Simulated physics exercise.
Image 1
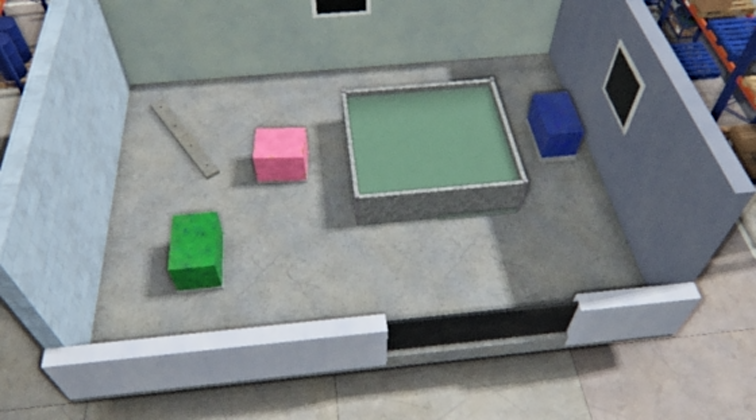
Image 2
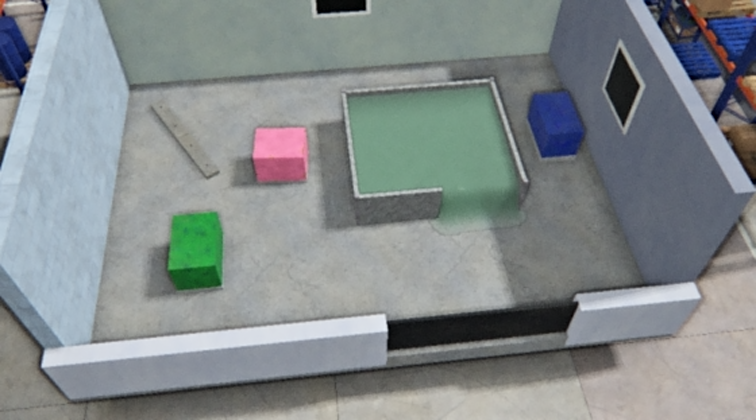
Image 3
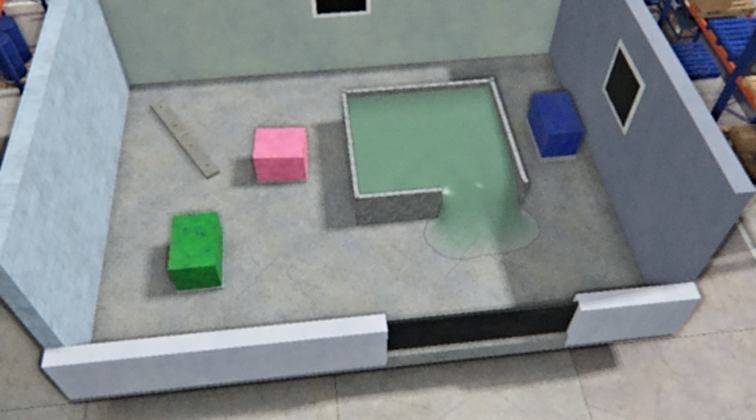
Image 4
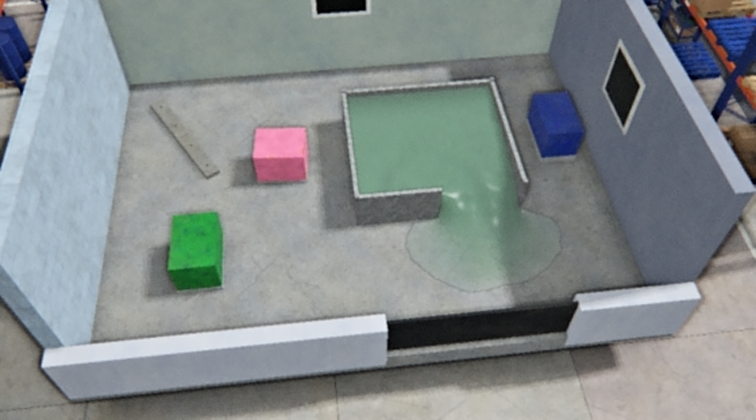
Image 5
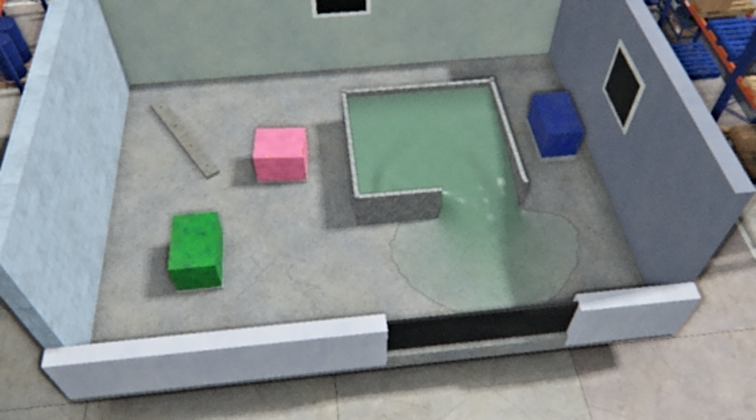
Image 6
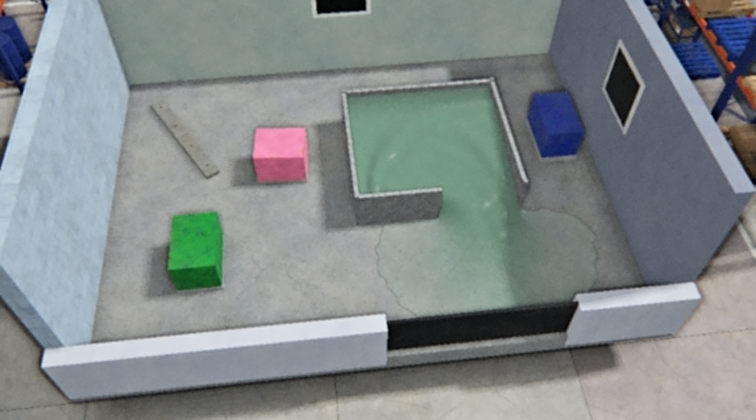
A tank of green water bursts at its front wall, and water spreads across the floor.
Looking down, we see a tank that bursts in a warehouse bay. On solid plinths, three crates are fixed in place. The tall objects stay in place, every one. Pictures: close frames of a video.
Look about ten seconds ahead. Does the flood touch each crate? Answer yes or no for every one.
Green crate: Yes; blue crate: Yes; pink crate: Yes.
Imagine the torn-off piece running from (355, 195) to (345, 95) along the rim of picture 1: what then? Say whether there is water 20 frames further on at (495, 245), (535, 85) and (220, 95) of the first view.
In sequence: Untouched, untouched, inundated.
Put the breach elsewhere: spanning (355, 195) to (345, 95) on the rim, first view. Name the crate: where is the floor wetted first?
Answer: The crate marked pink.
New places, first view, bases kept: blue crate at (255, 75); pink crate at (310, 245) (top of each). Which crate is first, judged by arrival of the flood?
I'd say it is the crate marked pink.
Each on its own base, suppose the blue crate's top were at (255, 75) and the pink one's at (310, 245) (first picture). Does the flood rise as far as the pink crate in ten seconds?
Within ten seconds the pink crate is overtopped.
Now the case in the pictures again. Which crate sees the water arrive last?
Answer: The pink-painted one.
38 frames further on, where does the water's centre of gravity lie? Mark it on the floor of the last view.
Centre of mass: Roughly (432, 205).
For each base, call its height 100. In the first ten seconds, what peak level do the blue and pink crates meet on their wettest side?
Some 240 and 160 % respectively.
A moment on, water covers 15 % of the floor; the green crate not reached, the blue crate not reached, the pink crate not reached.
Next, water covers 25 % of the floor; the green crate not reached, the blue crate not reached, the pink crate not reached.
Then, water covers 50 % of the floor; the green crate water round its plinth, the blue crate water round its plinth, the pink crate not reached.
Later, water covers 80 % of the floor; the green crate water round its plinth, the blue crate water round its plinth, the pink crate water round its plinth.
In the end, water covers 100 % of the floor; the green crate was topped, the blue crate was topped, the pink crate was topped.
